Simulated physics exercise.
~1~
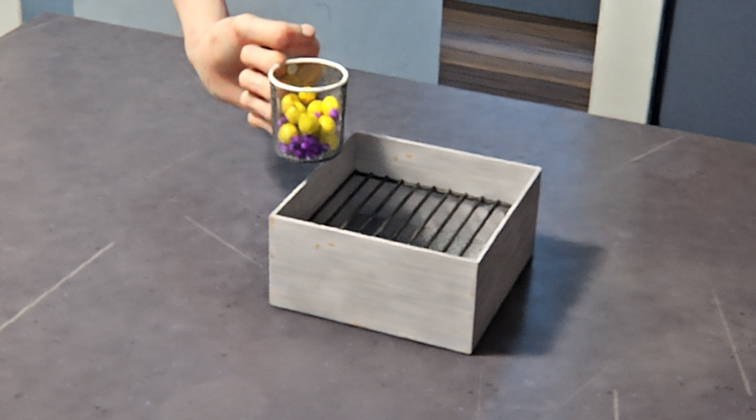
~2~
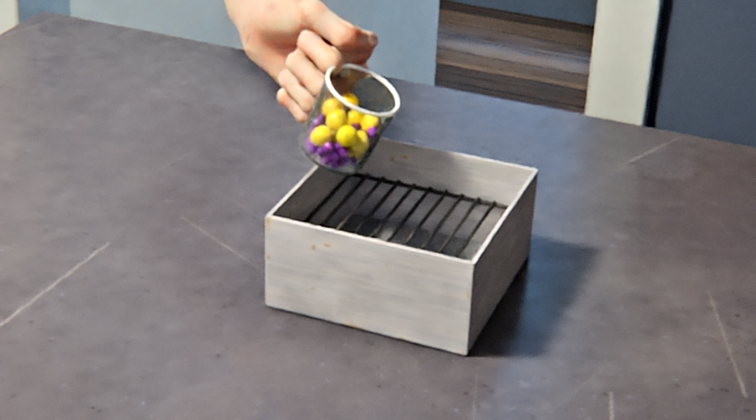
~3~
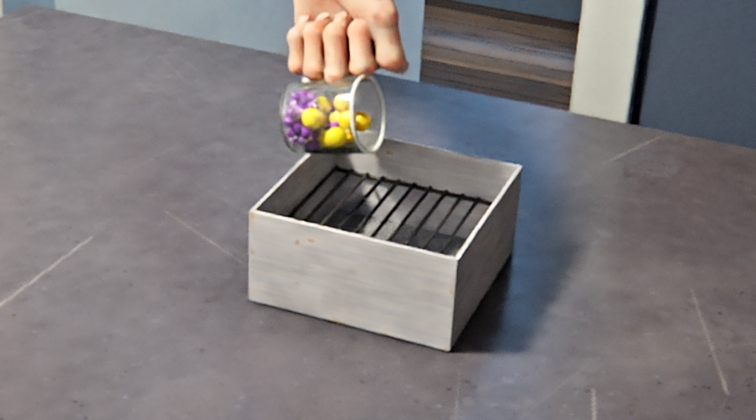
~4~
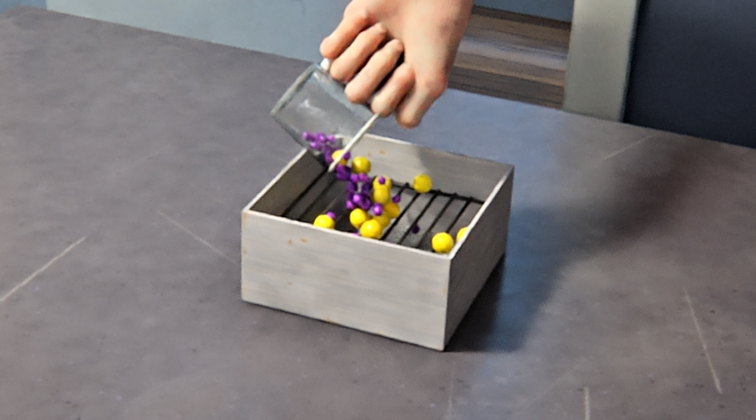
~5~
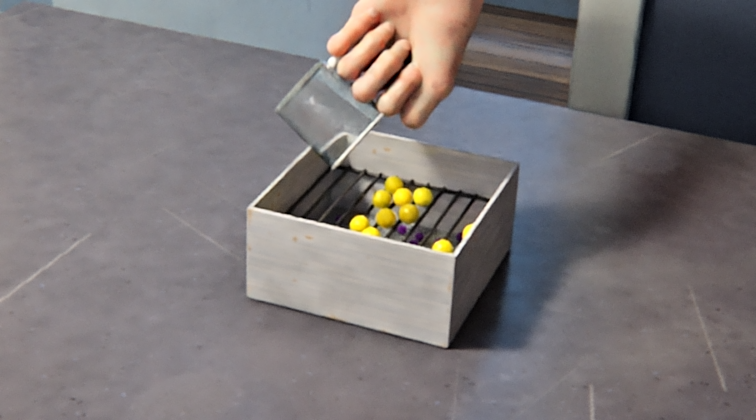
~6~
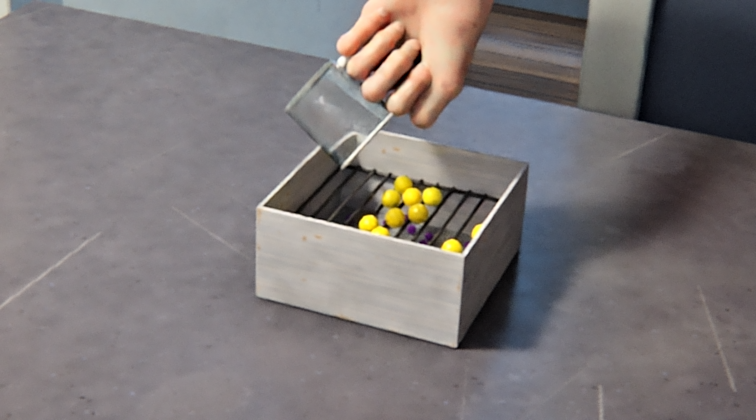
We see a hand tip a clear cup of yellow balls and smaller purple pieces over a wire rack in a pale box, emptying it. The yellow balls come to rest on the wires, while the purple pieces drop through the gaps and lie beneath.
